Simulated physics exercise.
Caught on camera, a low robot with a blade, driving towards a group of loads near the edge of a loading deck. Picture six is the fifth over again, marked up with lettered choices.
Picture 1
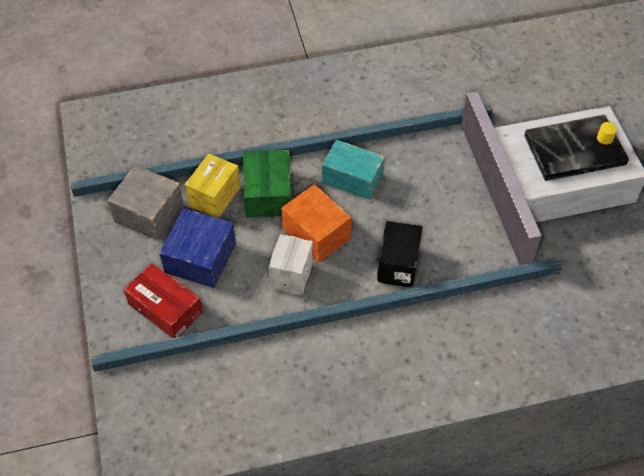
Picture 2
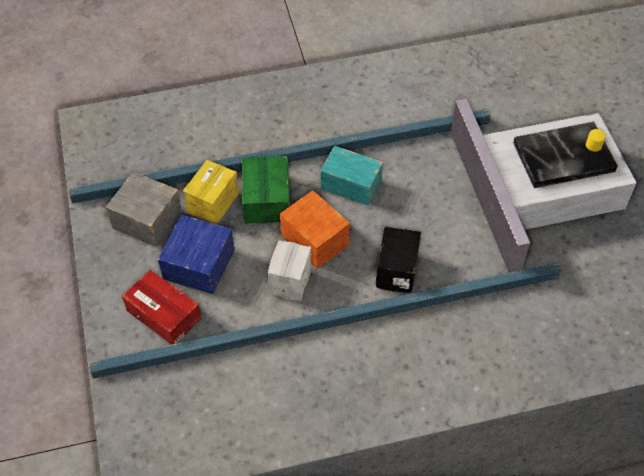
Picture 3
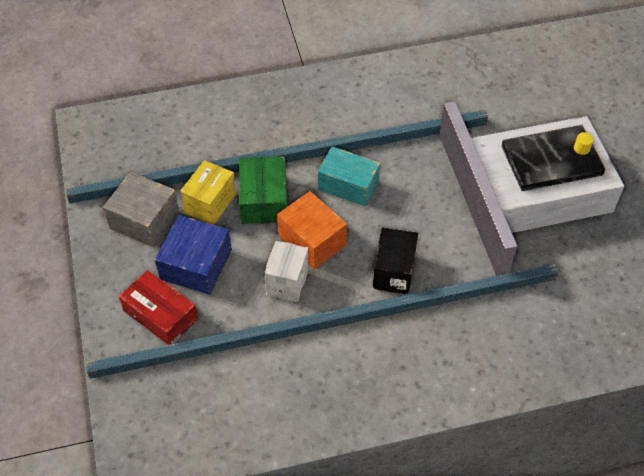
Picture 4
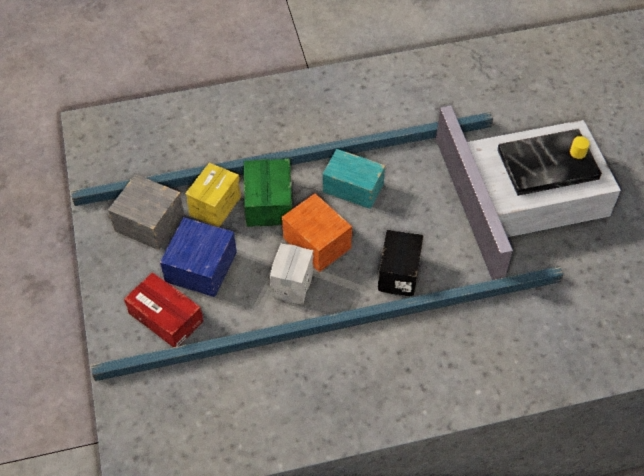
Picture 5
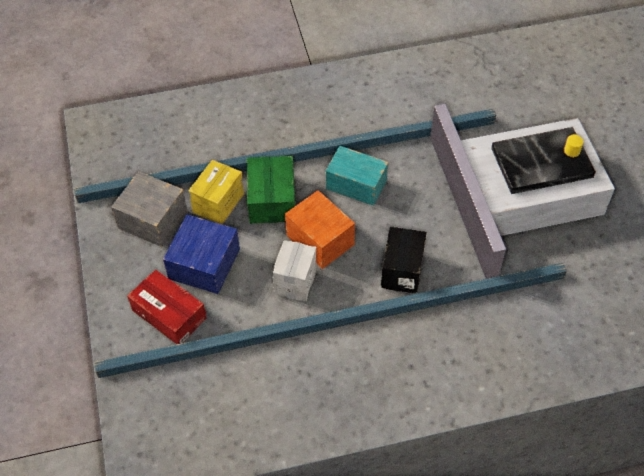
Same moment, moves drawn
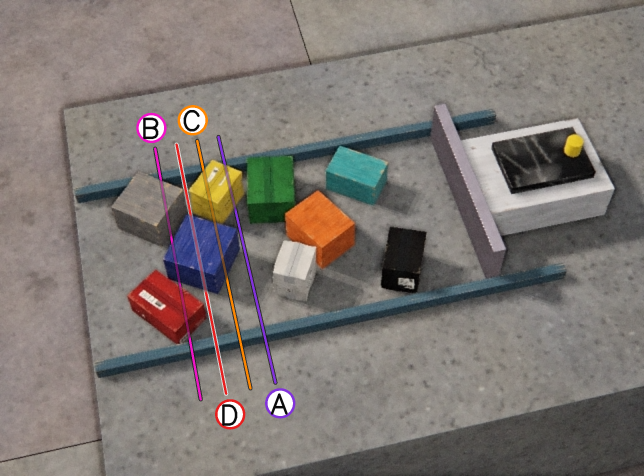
A white robot with a wide blade moves slowly left towards a group of colourful crates.
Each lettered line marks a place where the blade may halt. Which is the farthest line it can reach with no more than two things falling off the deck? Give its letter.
The farthest such stop is D.
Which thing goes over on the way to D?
The grey crate goes over.
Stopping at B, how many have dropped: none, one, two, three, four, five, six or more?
Three.
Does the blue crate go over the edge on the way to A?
By then, no.
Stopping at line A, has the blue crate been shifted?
By then, yes.
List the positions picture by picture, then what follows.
Grey crate (147, 202); blue crate (199, 247); orange crate (316, 224), in the first picture.
Robot (559, 154); yellow parcel (211, 192), in the second picture.
Robot (547, 158); red parcel (159, 308), in the third picture.
Robot (542, 162); green parcel (269, 193), in the fourth picture.
Robot (536, 160); grey crate (150, 209); blue crate (203, 254); orange crate (320, 229), in the fifth picture.
On the copy, A at (245, 249); B at (176, 263); C at (222, 254); D at (199, 258).
On D. First, robot (443, 179); black parcel (365, 270); turquoise crate (322, 180).
Then, robot (347, 197); grey crate (108, 219); yellow parcel (160, 202).
Finally, robot (272, 212); grey crate over the edge; red parcel (97, 322); one fallen.
By contrast, A is within the limit but short; B drops three; C is within the limit but short.
